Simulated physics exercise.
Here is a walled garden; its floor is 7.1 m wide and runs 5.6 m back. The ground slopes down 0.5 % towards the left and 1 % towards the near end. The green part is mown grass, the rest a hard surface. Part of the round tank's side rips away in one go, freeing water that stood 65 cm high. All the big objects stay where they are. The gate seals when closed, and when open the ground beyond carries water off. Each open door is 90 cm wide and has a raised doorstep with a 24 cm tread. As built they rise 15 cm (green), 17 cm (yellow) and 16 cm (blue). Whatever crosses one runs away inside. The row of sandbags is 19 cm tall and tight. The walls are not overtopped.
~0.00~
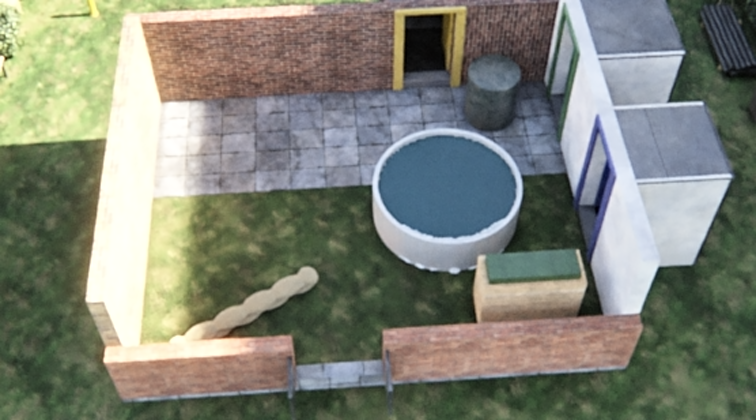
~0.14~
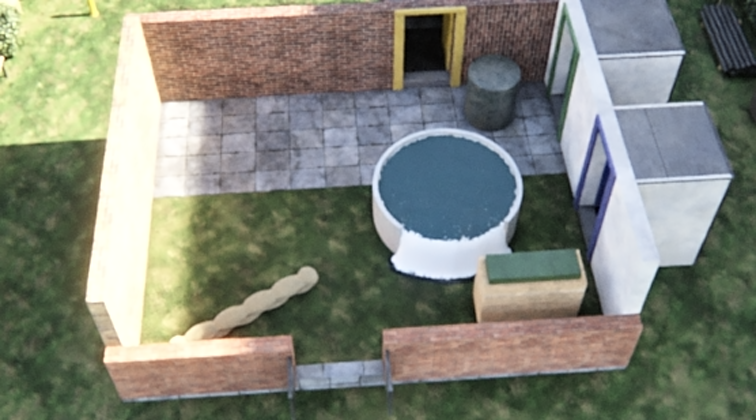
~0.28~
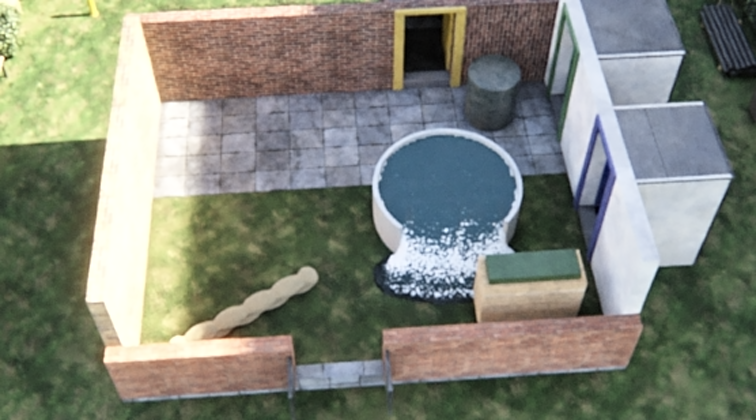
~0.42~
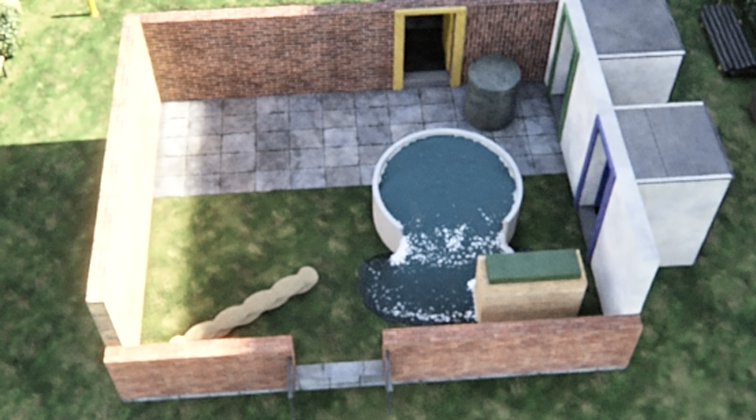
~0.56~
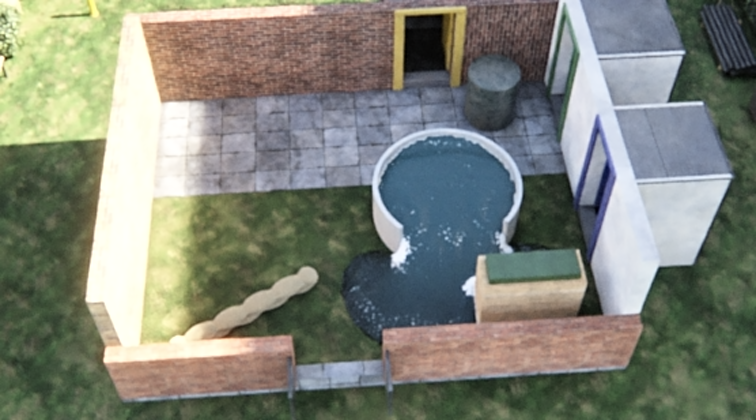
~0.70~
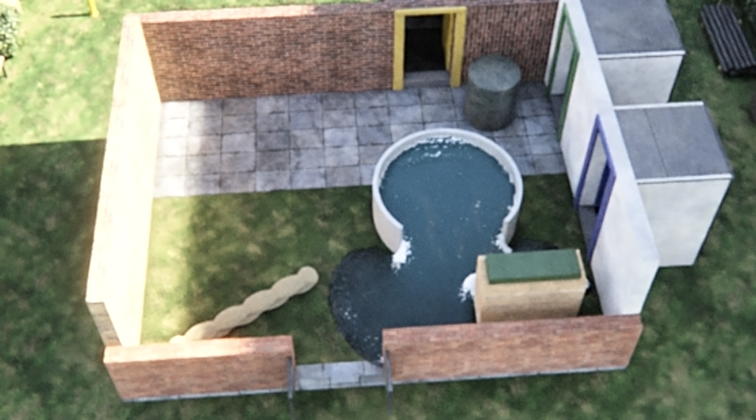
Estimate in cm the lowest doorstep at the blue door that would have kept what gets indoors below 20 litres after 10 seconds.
Close to 14.5 cm is just enough.
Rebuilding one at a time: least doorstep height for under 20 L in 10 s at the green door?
About 7.5 cm at green.
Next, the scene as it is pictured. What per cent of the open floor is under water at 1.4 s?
About 20 per cent.
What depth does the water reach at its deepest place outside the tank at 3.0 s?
Up to some 32 cm.
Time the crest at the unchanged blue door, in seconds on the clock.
Around 2.0 s.
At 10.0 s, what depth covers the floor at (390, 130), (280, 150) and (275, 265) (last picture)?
About 4, 4 and 4 cm.
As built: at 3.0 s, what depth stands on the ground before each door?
In cm: Green 3, yellow 0, blue 16.
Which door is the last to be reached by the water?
The yellow one.
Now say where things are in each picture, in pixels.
The first frame shows still water, 65 cm deep, in the round tank at (447, 187); the blue door at (594, 194) is dry.
In the second frame, water pours out at (454, 258) and has run 0.3 m, to (399, 271); about 7 cm deep outside, 65 cm at the back.
In the third frame, the front is at a hidden place, 0.7 m from the gap at (454, 260); 1.4 m2 of floor is wet, 65 cm left at the back.
In the fourth frame, the front is at (389, 317), 1.1 m from the gap at (454, 261); 2.5 m2 of floor is wet, 65 cm left at the back.
In the fifth frame, water pours out at (454, 262) and has run 1.5 m, to a hidden place; about 8 cm deep outside, 60 cm at the back.
In the sixth frame, the front is at a hidden place, 1.9 m from the gap at (454, 262); 4.7 m2 of floor is wet, 54 cm left at the back; 0.6 m in a straight line remain to the blue door at (594, 194).
After 1.4 s water covers 20 % of the floor, deepest (44 cm) near (452, 354); 15 cm at the blue door, 0 litres in over its 16 cm doorstep.
After 3.0 s water covers 35 % of the floor, deepest (32 cm) near (583, 345); 16 cm at the blue door, 10 litres in over its 16 cm doorstep.
After 10.0 s water covers 95 % of the floor, deepest (8 cm) near (452, 354); 6 cm at the blue door, 13 litres in over its 16 cm doorstep.
At the blue door as built, the water arrived by 1.2 s and peaked near 18 cm at 2.0 s.
Run again over the same 10 s with other heights there, 26 litres in over 13.5 cm, 7 litres over 18 cm. The limit of 20 litres is kept from about 14.5 cm up.
